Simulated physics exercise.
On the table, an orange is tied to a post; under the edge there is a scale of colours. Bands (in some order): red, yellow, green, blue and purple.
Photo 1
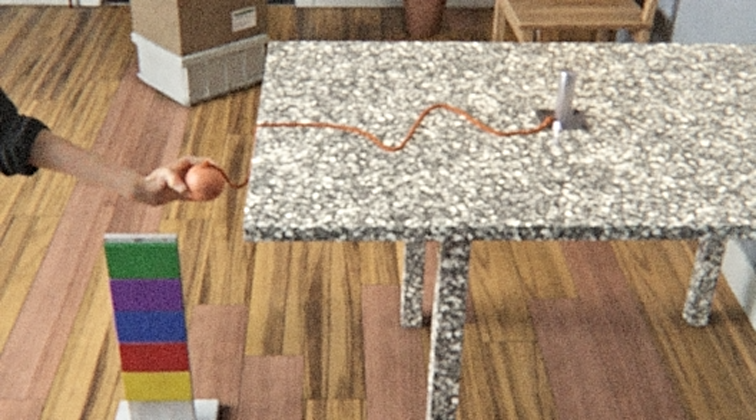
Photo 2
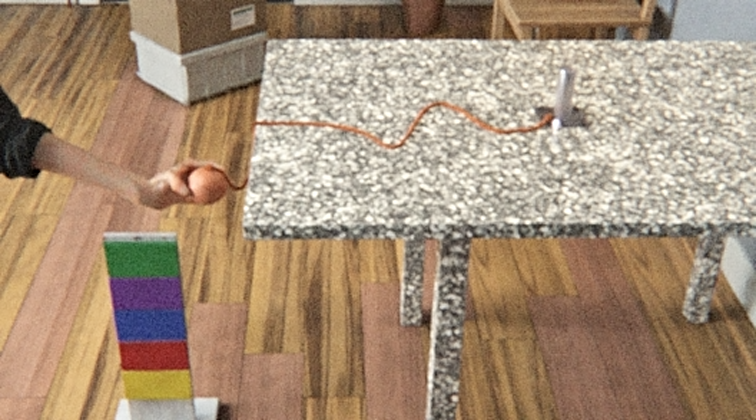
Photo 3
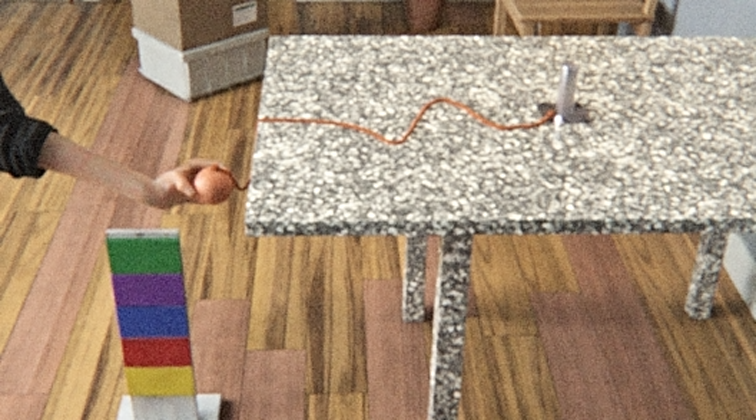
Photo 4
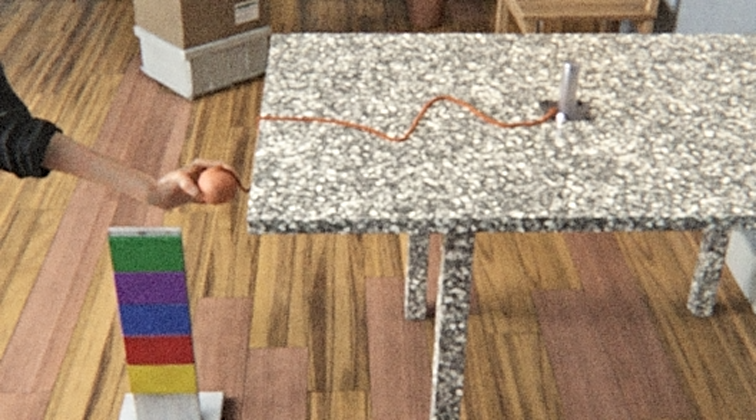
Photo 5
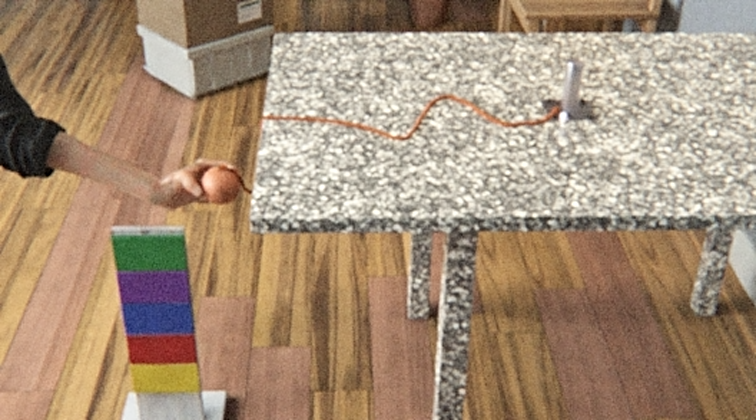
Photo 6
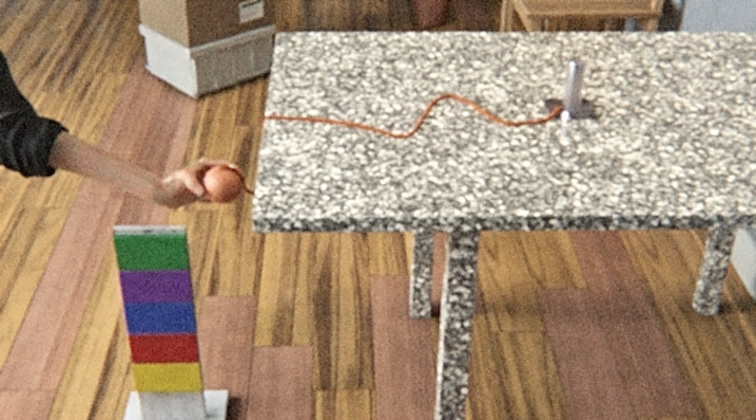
The video shows a hand holding a round orange object on a cord that winds across a speckled table to a post, beside a striped colour scale. The hand moves slightly right toward the table as the view shifts slightly.
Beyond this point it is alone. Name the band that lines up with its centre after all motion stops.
Red.
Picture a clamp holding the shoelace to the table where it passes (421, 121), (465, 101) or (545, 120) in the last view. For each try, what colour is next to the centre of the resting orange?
Try one: Purple. Try two: Blue. Try three: Red.
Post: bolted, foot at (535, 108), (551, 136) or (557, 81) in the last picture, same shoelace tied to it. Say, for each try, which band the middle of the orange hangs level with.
Result 1: Yellow. Result 2: Yellow. Result 3: Red.
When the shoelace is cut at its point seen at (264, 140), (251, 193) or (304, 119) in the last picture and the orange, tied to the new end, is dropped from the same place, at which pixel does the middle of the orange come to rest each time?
Respectively (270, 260), (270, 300) and (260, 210).
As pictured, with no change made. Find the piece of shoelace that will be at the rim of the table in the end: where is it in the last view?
Approx. (377, 130).
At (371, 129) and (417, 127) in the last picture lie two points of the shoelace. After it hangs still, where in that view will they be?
End points: Roughly (265, 123); roughly (319, 112).
Early on, orange near (305, 322); level with red.
Midway, orange near (260, 330); level with red.
Finally, orange near (281, 327); level with red. Its middle rests at the red band.
